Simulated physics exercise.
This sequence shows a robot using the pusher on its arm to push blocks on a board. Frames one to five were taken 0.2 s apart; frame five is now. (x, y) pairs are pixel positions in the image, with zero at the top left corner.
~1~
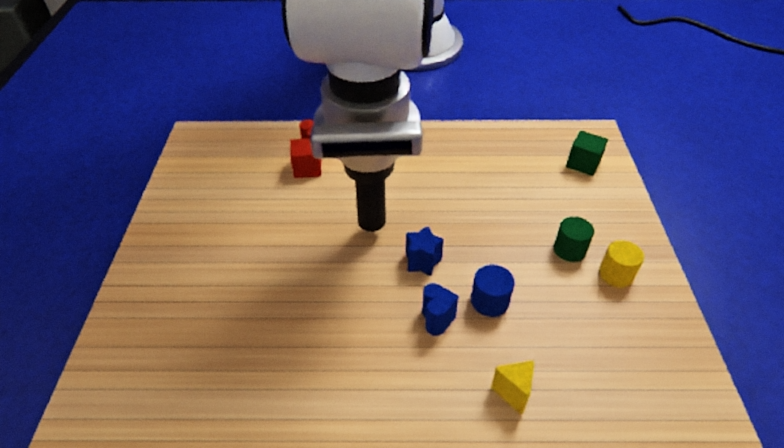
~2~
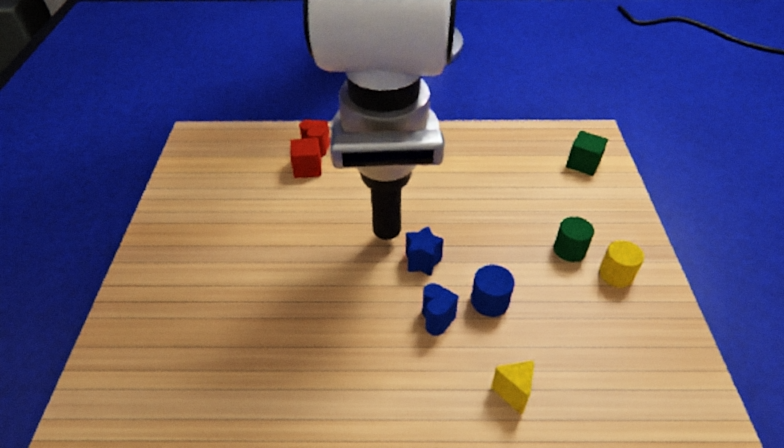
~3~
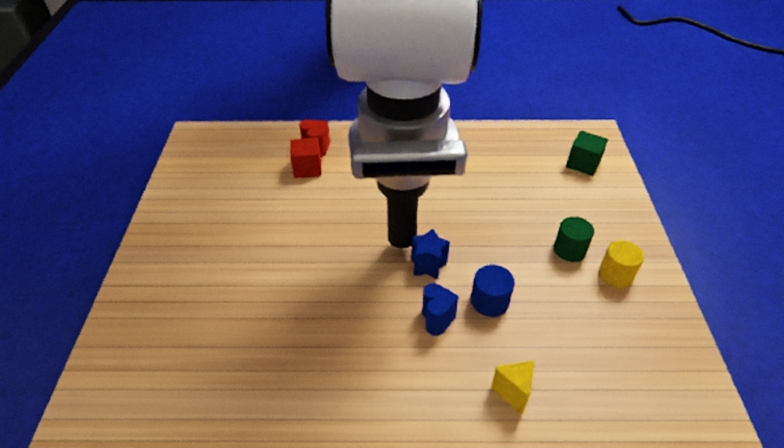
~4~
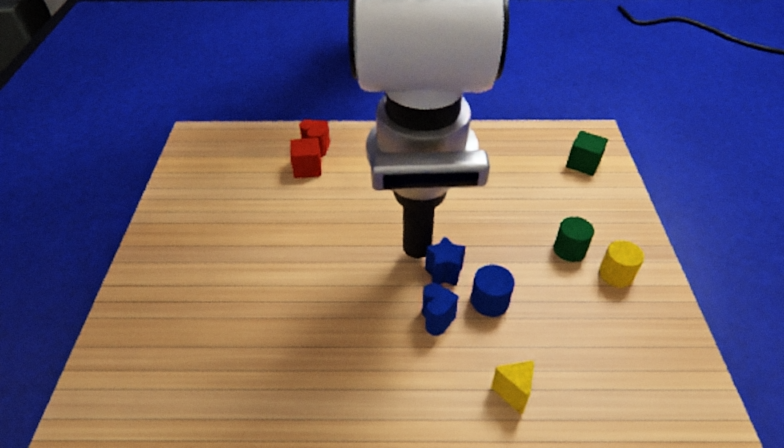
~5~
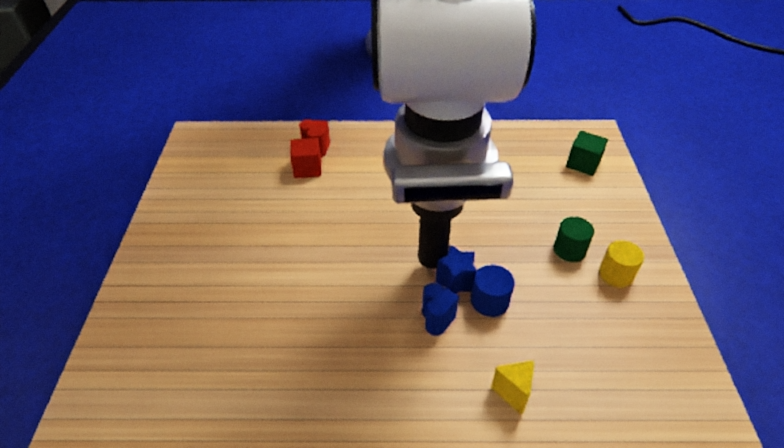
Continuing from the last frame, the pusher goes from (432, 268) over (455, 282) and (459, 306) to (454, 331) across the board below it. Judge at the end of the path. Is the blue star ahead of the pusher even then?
No
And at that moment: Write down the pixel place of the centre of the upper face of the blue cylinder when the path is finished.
Expect it around (536, 303).
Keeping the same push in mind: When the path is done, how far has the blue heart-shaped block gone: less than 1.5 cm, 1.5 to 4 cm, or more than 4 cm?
Distance: 1.5 to 4 cm.
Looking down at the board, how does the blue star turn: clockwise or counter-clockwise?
Seen from above, counterclockwise.
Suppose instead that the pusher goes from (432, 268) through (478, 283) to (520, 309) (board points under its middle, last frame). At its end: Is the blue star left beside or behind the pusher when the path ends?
No, I don't think so.
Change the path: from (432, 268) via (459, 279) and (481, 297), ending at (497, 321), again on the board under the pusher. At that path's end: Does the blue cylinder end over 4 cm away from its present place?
I expect so.
What follows on the original path. Halfway along, pusher (462, 284); blue star (492, 285); blue cylinder (533, 301).
At the end, pusher (455, 321); blue heart-shaped block (425, 315), turned 50° clockwise; blue star (493, 293), turned 35° anticlockwise; blue cylinder (536, 303); yellow triangular piece still.
